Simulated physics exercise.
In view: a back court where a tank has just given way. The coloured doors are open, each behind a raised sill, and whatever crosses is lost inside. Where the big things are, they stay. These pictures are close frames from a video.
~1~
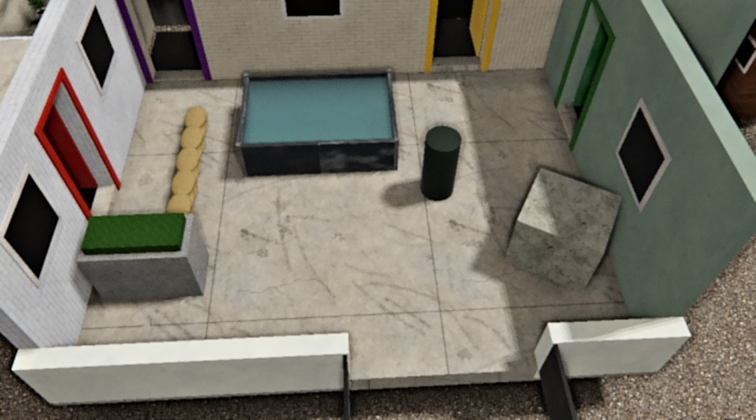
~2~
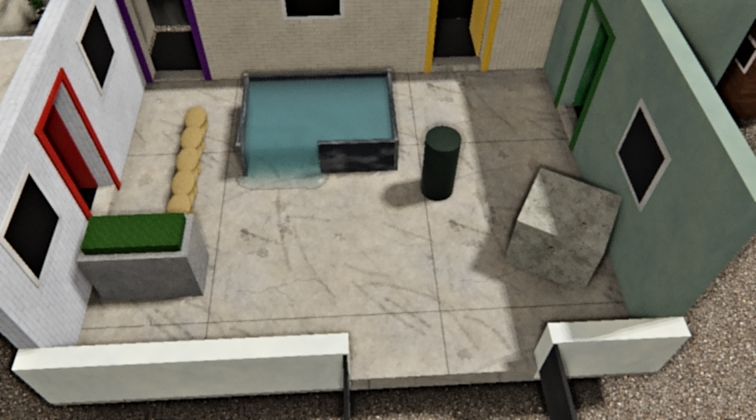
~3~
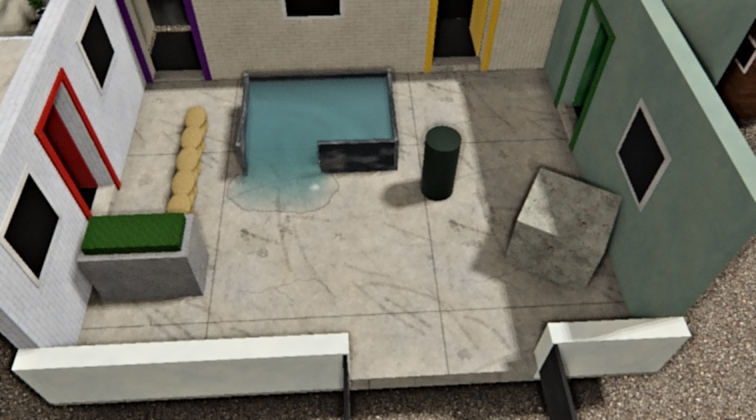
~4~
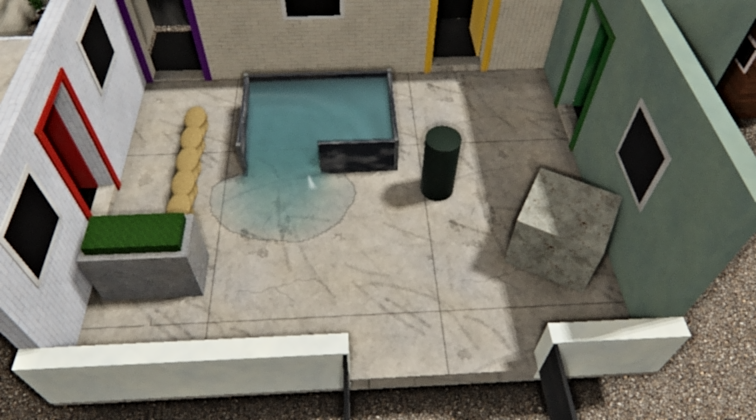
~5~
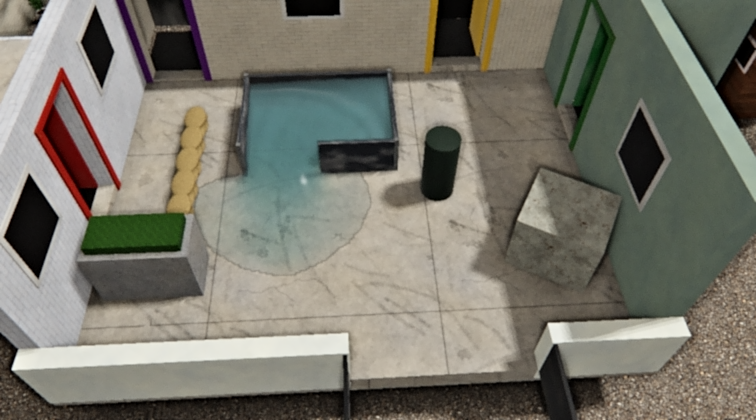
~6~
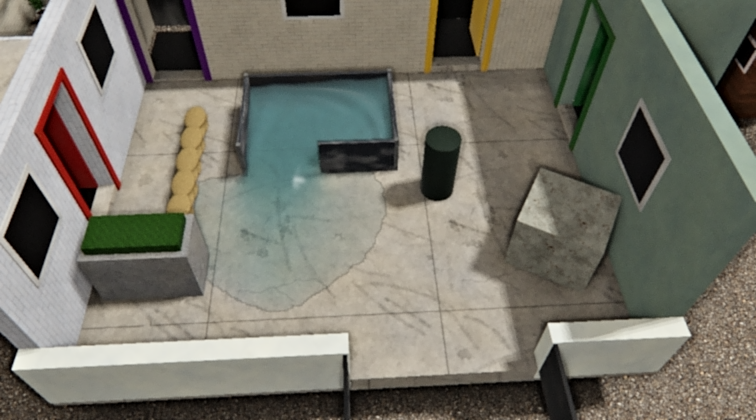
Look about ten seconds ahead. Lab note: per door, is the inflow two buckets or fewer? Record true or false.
Purple door false; green door true; red door true; yellow door true.
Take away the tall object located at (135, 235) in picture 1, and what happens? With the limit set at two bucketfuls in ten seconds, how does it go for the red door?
Looks like the red one comes in beneath the threshold.
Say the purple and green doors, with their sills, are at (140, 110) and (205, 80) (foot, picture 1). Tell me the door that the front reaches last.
Go with the yellow-painted one.
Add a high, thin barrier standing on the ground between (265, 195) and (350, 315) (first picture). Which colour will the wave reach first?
My answer is the red-painted one.
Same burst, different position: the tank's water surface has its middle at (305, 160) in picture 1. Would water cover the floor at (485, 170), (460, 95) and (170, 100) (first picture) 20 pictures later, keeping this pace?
Log: No flood; no flood; no flood.
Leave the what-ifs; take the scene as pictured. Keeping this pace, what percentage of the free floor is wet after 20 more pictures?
About 45 percent.
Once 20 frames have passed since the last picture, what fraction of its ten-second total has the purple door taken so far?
Roughly 0 %.
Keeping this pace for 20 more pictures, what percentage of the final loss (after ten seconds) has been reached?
Around 25 % of the total, roughly.
A moment on, water covers 25 % of the floor; the purple door not reached, the green door not reached, the red door not reached, the yellow door not reached.
Next, water covers 30 % of the floor; the purple door not reached, the green door not reached, the red door wet at the sill, nothing in, the yellow door not reached.
Then, water covers 45 % of the floor; the purple door not reached, the green door not reached, the red door under two buckets in, the yellow door not reached.
Later, water covers 60 % of the floor; the purple door over two buckets in, the green door not reached, the red door under two buckets in, the yellow door not reached.
In the end, water covers 80 % of the floor; the purple door far over two buckets in, the green door wet at the sill, nothing in, the red door under two buckets in, the yellow door not reached.
